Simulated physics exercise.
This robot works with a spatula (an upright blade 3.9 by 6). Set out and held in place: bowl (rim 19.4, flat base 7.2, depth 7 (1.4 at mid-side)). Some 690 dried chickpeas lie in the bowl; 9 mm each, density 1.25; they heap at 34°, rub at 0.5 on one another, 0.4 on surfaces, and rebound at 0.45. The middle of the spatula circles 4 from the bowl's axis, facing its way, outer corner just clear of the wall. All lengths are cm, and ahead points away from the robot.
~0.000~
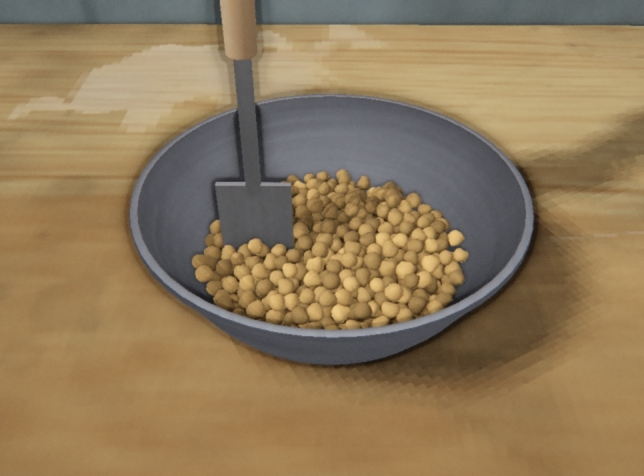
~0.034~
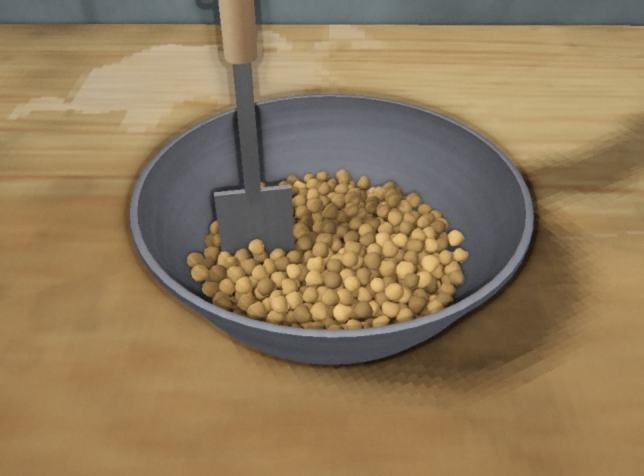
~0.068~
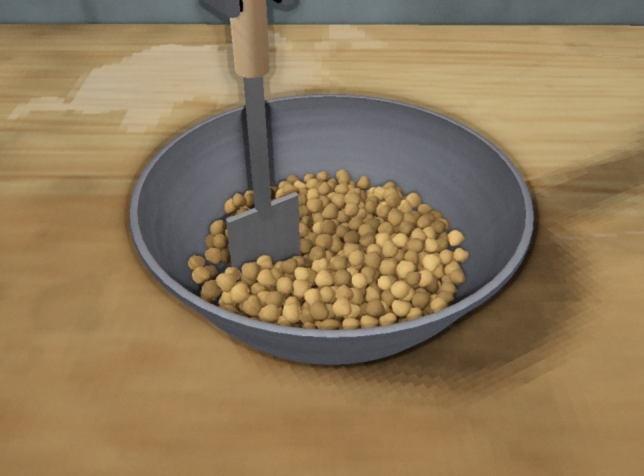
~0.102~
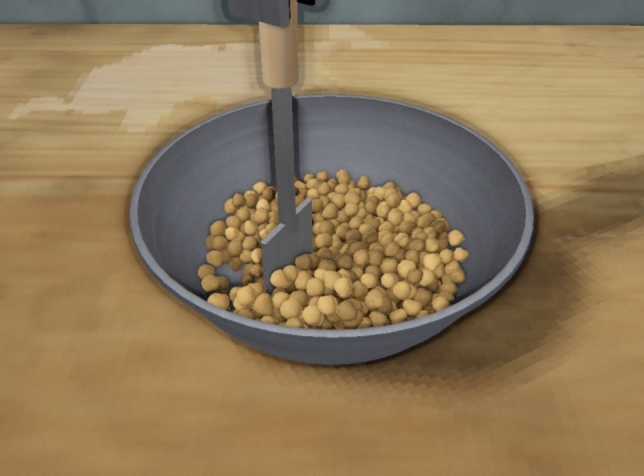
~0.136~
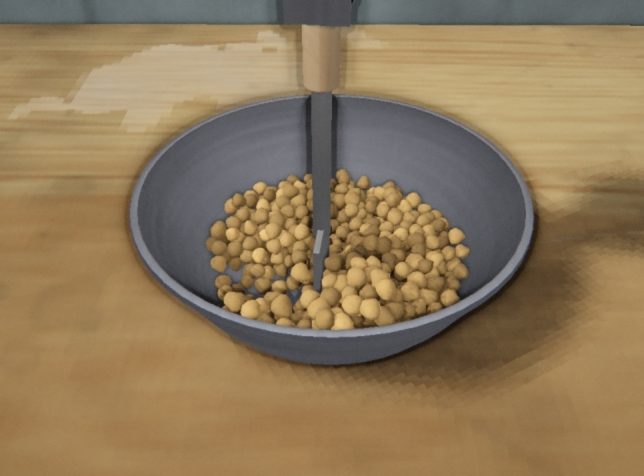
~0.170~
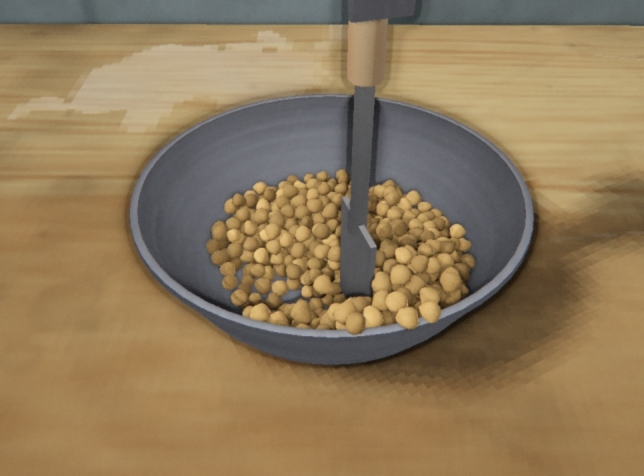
In this clip, a spatula with a wooden handle, held by a dark gripper, sweeps from left to right through tan chickpeas in a grey bowl, its blade turning edge-on as it pushes some of them rightward.
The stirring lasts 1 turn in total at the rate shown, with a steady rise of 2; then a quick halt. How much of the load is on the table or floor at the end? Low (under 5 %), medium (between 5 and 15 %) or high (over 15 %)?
Answer: Low; under 5 % of the dried chickpeas finish on the table or floor.
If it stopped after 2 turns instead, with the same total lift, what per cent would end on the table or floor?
It would be near 5 per cent.
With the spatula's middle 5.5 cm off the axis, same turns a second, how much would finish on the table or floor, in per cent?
Then about 0 per cent.
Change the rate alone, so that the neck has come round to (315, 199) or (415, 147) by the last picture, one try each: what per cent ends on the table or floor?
About 0 and 20 per cent.
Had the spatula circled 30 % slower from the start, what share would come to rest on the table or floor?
In that case some 0 per cent.
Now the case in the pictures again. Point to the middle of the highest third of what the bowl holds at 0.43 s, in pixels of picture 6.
Near (310, 171).
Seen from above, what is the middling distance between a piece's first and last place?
Some 4 cm.
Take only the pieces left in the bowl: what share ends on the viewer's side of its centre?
Some 45 per cent.
After 0.30 s, 203° round, highest piece 8 above the table; 687 in the bowl, 4 on the table or floor, 3 in flight or on the tool.
After 0.43 s, 298° round, highest piece 8 above the table; 677 in the bowl, 8 on the table or floor, 9 in flight or on the tool.
After 0.70 s, 0° round, highest piece 6 above the table; 675 in the bowl, 19 on the table or floor.
After 1.40 s, 0° round, highest piece 6 above the table; 675 in the bowl, 19 on the table or floor.
At rest, 675 in the bowl, 19 on the table or floor. That is 3 % on the table or floor.
